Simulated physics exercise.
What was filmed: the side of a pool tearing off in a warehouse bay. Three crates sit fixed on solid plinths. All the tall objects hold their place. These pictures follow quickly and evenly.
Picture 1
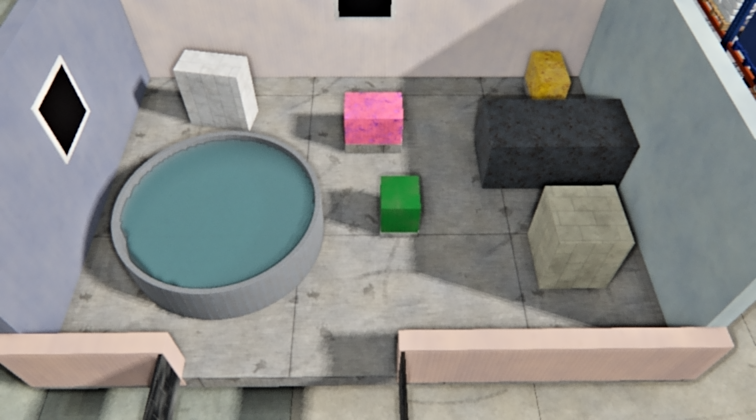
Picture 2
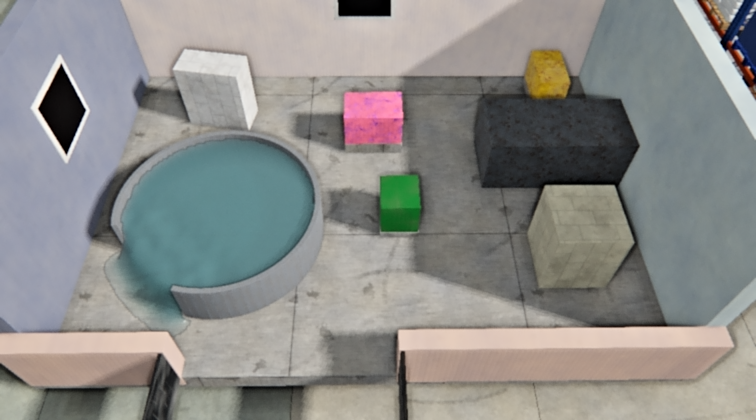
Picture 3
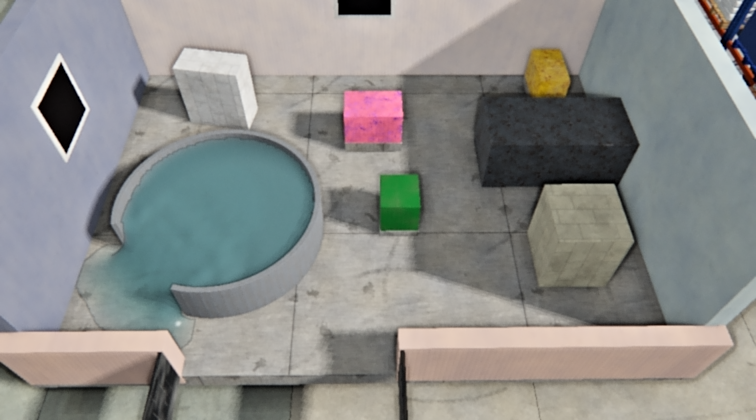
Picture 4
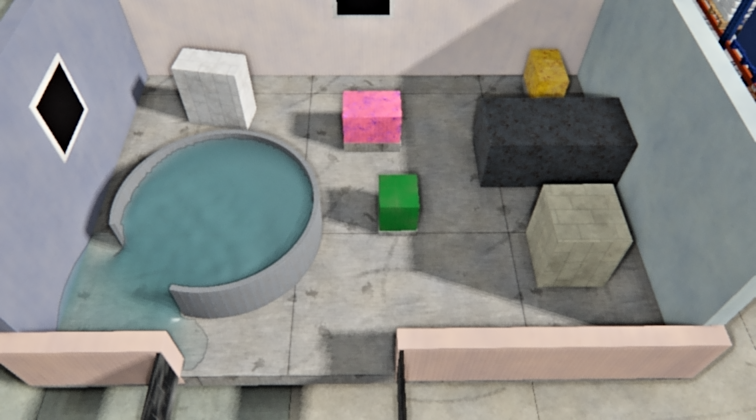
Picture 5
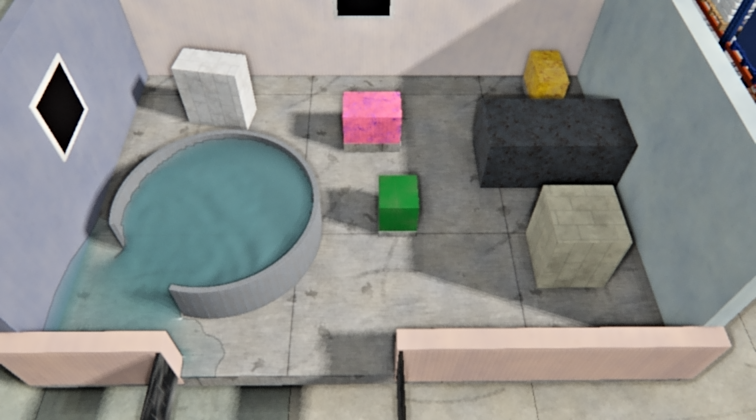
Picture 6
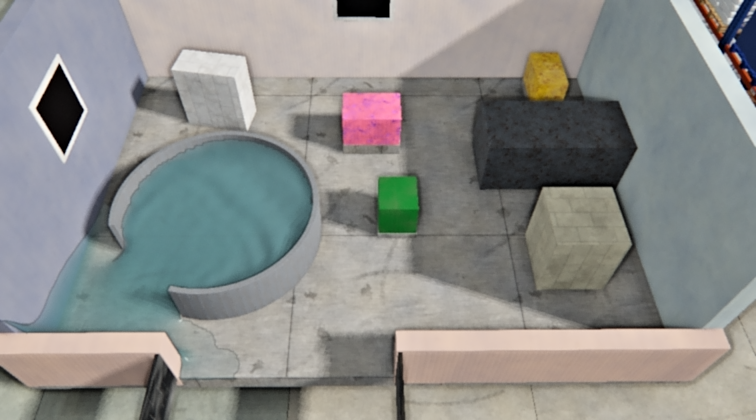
Water pours through a gap in the round grey pool's lower left side and spreads leftward.
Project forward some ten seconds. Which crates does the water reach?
In the end the yellow crate is missed, the pink crate is missed, the green crate is missed.
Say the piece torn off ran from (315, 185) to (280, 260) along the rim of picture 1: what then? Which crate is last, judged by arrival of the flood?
My pick is the one in yellow.
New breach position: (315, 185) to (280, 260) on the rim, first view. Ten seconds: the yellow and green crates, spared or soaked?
Result: Yellow crate not reached, green crate reached.
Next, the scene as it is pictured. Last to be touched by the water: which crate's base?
Last of all: The one in yellow.
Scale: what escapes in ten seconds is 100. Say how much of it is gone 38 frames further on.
65 per cent.
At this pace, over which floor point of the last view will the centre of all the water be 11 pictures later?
I'd say around (188, 257).
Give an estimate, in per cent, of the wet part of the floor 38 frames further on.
My guess is around 85 in a hundred.
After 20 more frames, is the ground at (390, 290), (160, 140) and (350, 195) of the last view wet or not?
First inundated, second inundated, third spared.
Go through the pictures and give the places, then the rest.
The first picture shows the round tank at (219, 207) is whole and still.
In the second picture, water pours out at (144, 282) and has run to (181, 326).
In the third picture, water pours out at (144, 282) and has run to a hidden place.
In the fourth picture, the front is at (92, 237), out from the gap at (144, 283).
In the fifth picture, the front is at (97, 224), out from the gap at (143, 283).
In the sixth picture, water pours out at (142, 284) and has run to (102, 208).
A moment on, water covers 10 % of the floor; the yellow crate not reached, the pink crate not reached, the green crate not reached.
Next, water covers 25 % of the floor; the yellow crate not reached, the pink crate not reached, the green crate not reached.
Then, water covers 50 % of the floor; the yellow crate not reached, the pink crate not reached, the green crate water round its plinth.
Later, water covers 85 % of the floor; the yellow crate not reached, the pink crate water round its plinth, the green crate water round its plinth.
In the end, water covers 100 % of the floor; the yellow crate stayed above the water, the pink crate stayed above the water, the green crate stayed above the water.
